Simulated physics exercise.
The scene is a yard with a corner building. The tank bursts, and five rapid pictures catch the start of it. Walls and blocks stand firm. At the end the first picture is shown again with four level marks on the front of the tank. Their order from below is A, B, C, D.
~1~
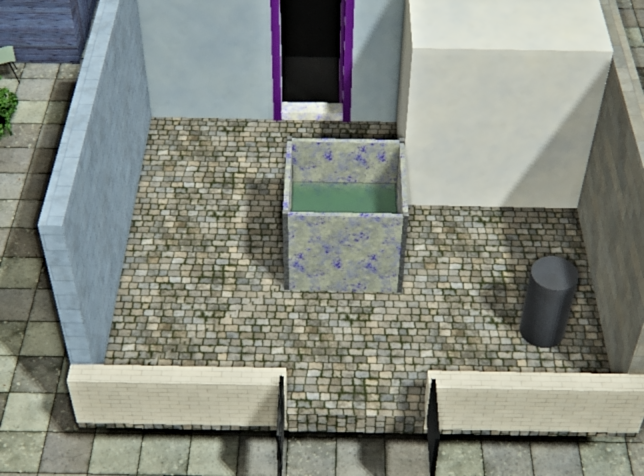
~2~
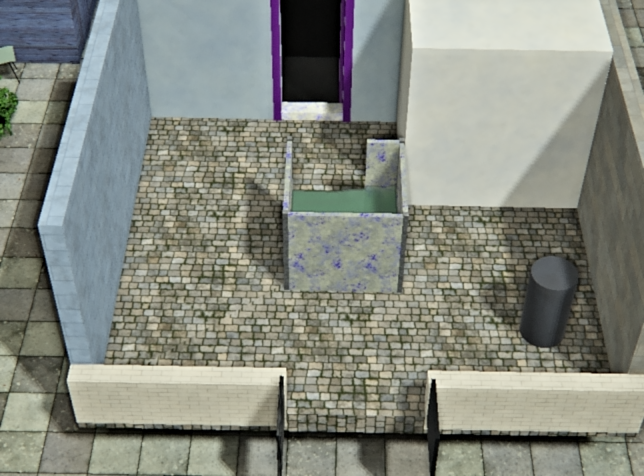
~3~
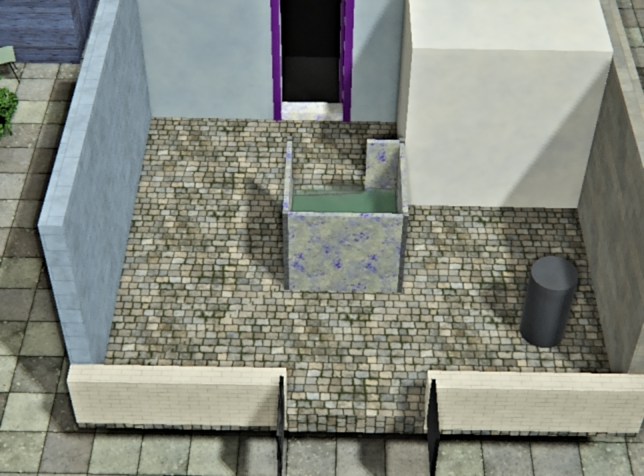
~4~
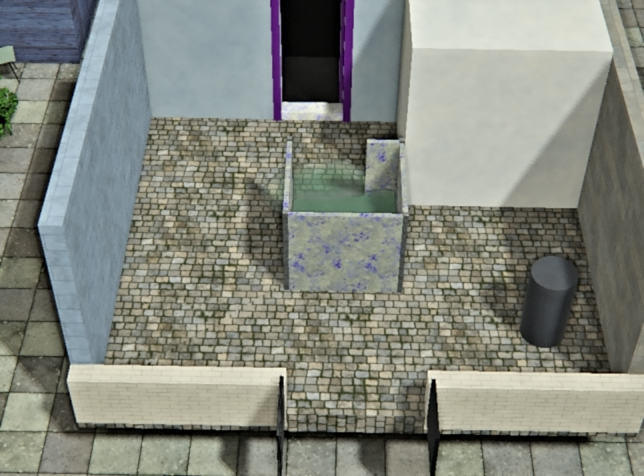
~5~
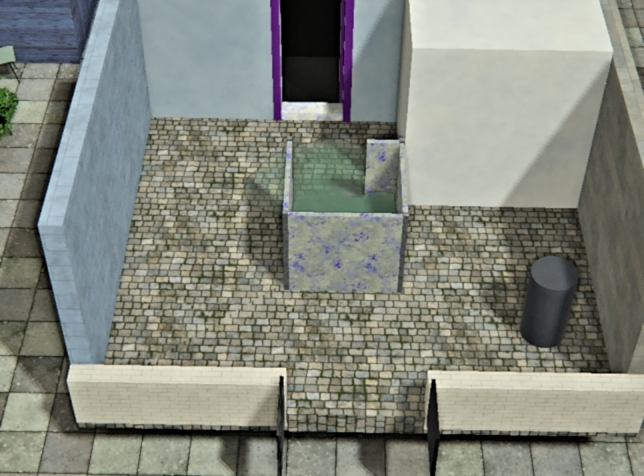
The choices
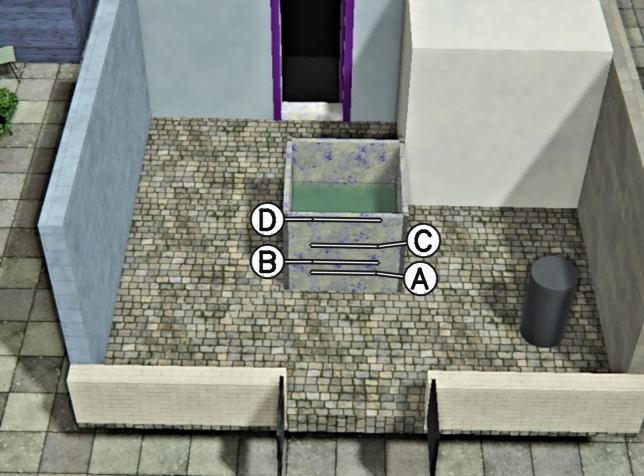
Most of the back wall of a speckled, square tank in a paved yard vanished, and the greenish water inside sloshed, then spread out behind it over the cobbles toward the left.
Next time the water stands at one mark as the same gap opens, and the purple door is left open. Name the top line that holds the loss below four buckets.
A.
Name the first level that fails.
The answer is B.
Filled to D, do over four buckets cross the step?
Yes.
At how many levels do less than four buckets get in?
One.
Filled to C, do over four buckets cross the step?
Yes.
In white, A at (344, 272); B at (344, 262); C at (345, 245); D at (345, 219); from the bottom up A, B, C, D.
For level A, a bucket or two gets in.
For level B, about 8 bucketfuls get in.
For level C, dozens of bucketfuls pour in.
For level D, dozens of bucketfuls pour in.
